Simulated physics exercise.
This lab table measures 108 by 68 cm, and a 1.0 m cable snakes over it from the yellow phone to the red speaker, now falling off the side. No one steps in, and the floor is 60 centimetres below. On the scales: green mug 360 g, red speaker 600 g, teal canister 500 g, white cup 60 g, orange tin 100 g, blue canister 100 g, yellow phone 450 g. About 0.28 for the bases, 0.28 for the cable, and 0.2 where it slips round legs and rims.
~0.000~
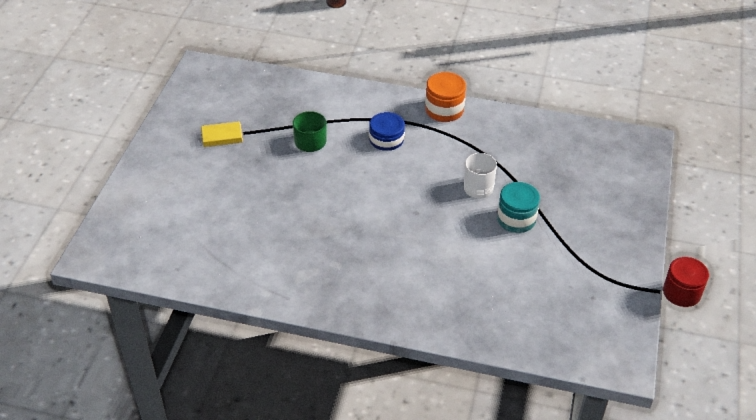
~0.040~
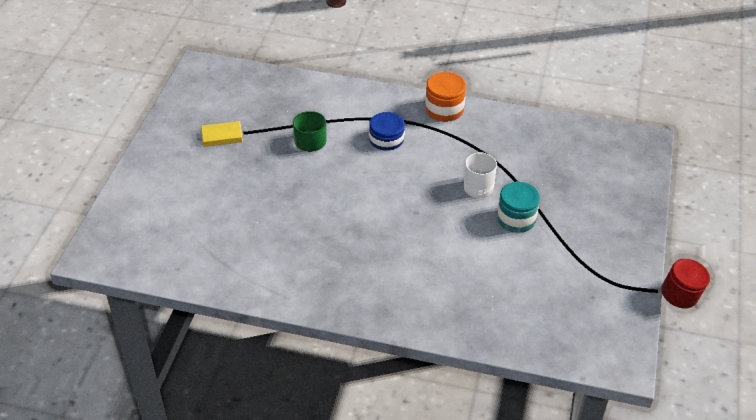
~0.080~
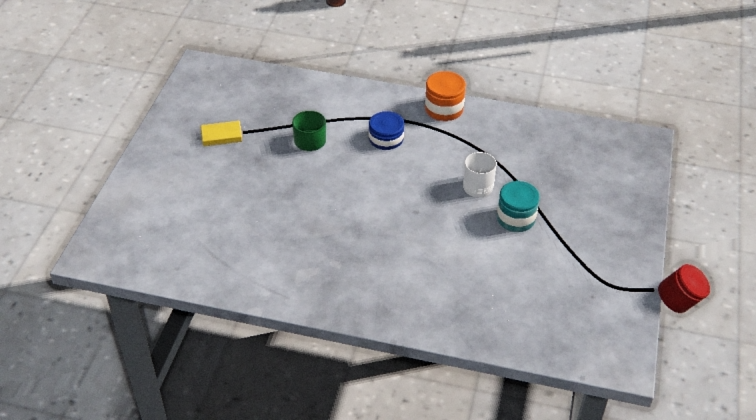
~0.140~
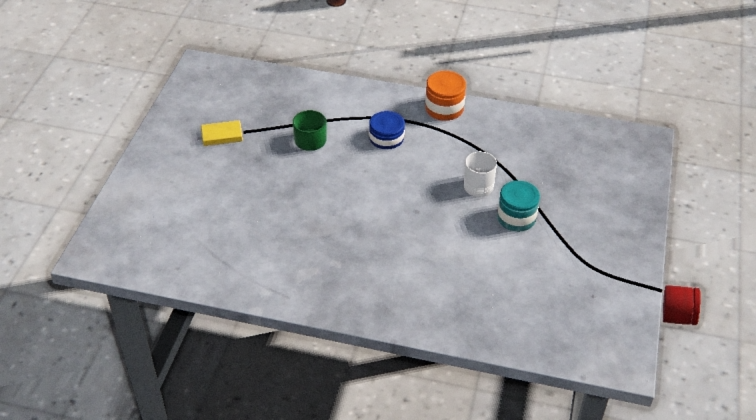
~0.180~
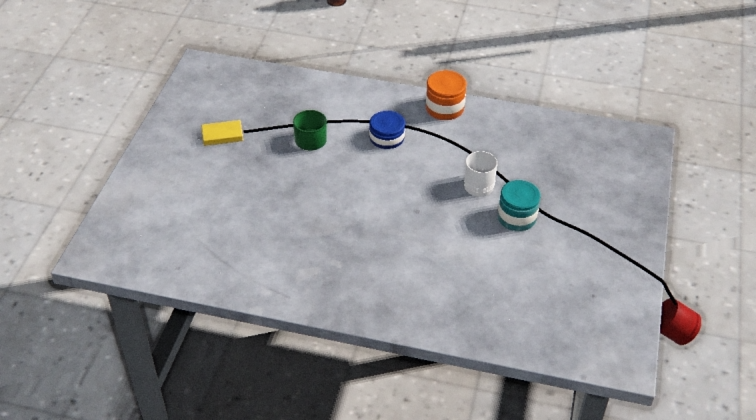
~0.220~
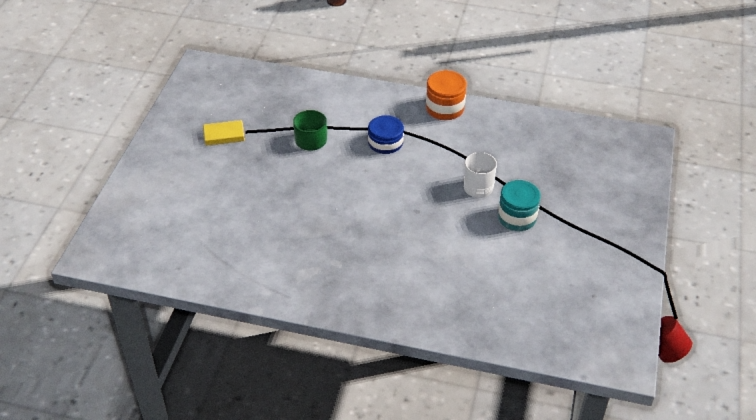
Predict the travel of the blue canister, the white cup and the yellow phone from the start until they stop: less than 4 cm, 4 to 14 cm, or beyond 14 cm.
One by one: The blue canister ends up well away, the white cup ends up well away, the yellow phone ends up well away.
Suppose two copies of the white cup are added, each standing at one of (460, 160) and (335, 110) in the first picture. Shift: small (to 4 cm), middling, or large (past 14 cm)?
I'd call it a long shift for the first one and a short shift for the second one.
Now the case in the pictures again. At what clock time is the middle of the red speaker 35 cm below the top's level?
It happens at 0.46 seconds on the clock.
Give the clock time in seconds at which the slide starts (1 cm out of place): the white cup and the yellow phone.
The white cup at 0.26 seconds and the yellow phone at 0.26 seconds.
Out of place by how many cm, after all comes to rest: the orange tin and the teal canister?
For the orange tin it's 0 cm, while the teal canister comes to 0 cm.
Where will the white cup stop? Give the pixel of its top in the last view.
In the last view, the top sits at about (456, 223).
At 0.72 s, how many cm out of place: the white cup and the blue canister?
Approx. shifts - white cup: 15 cm; blue canister: 50 cm.
After 0.5 s, the cable's tail end at (328, 132); blue canister 35 cm off its start, yellow phone 17 cm off its start, white cup 14 cm off its start.
After 0.7 s, the cable's tail end at (460, 159); blue canister 55 cm off its start, yellow phone 45 cm off its start, white cup 17 cm off its start.
After 1.0 s, the cable's tail end at (532, 170); blue canister over the edge, yellow phone 59 cm off its start at (513, 157), white cup 17 cm off its start at (456, 223).
After 1.2 s, the cable's tail end at (539, 171); blue canister over the edge, yellow phone 61 cm off its start, white cup 17 cm off its start.
After 2.4 s, the cable's tail end at (539, 171); blue canister over the edge, yellow phone 61 cm off its start at (520, 158), white cup 17 cm off its start at (456, 223), red speaker over the edge.
